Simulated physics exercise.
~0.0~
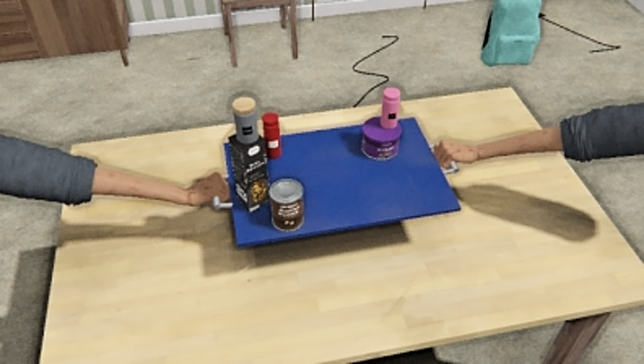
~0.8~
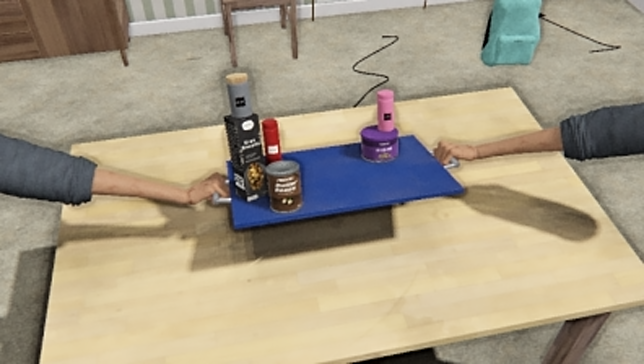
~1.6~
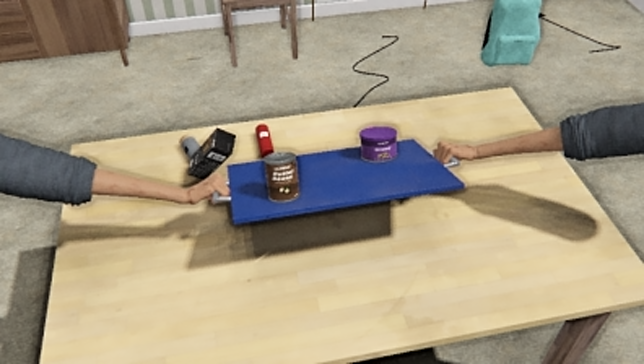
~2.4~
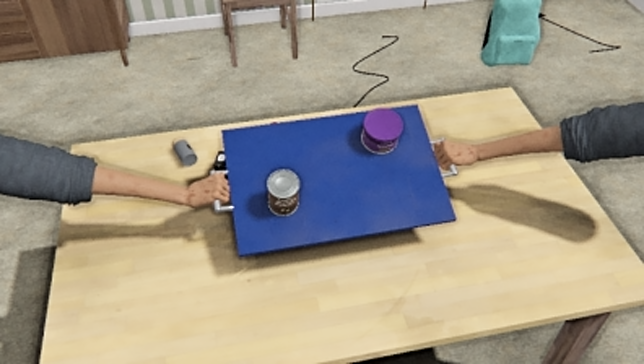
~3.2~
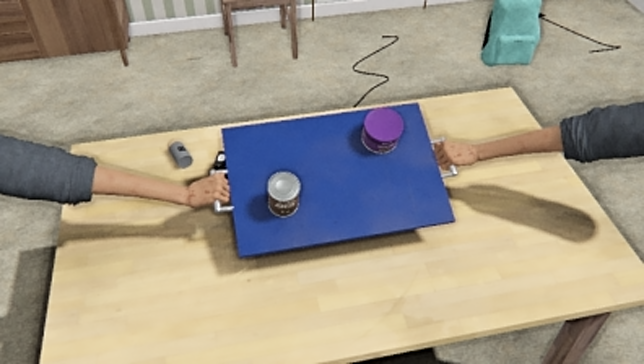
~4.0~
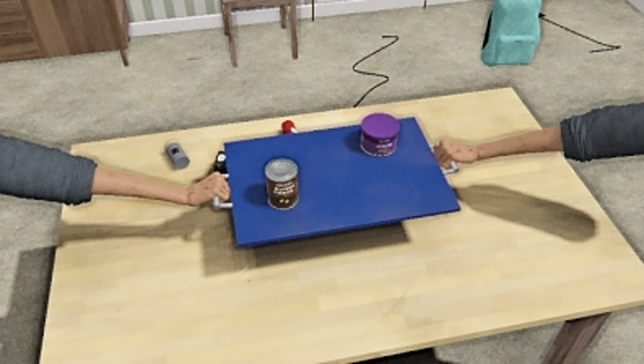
At first, two hands hold a flat blue tray above a wooden table, carrying a brown tin, a purple tub, a black carton and grey, red and pink shakers. The hands tip the far edge down, and the shakers and carton begin to lean. The carton and the grey and red shakers topple off the far side, and the pink shaker disappears from the tray too. The tray then tilts toward the near edge before returning to about level. The tin and tub remain standing on it, while the grey shaker lies on the table.
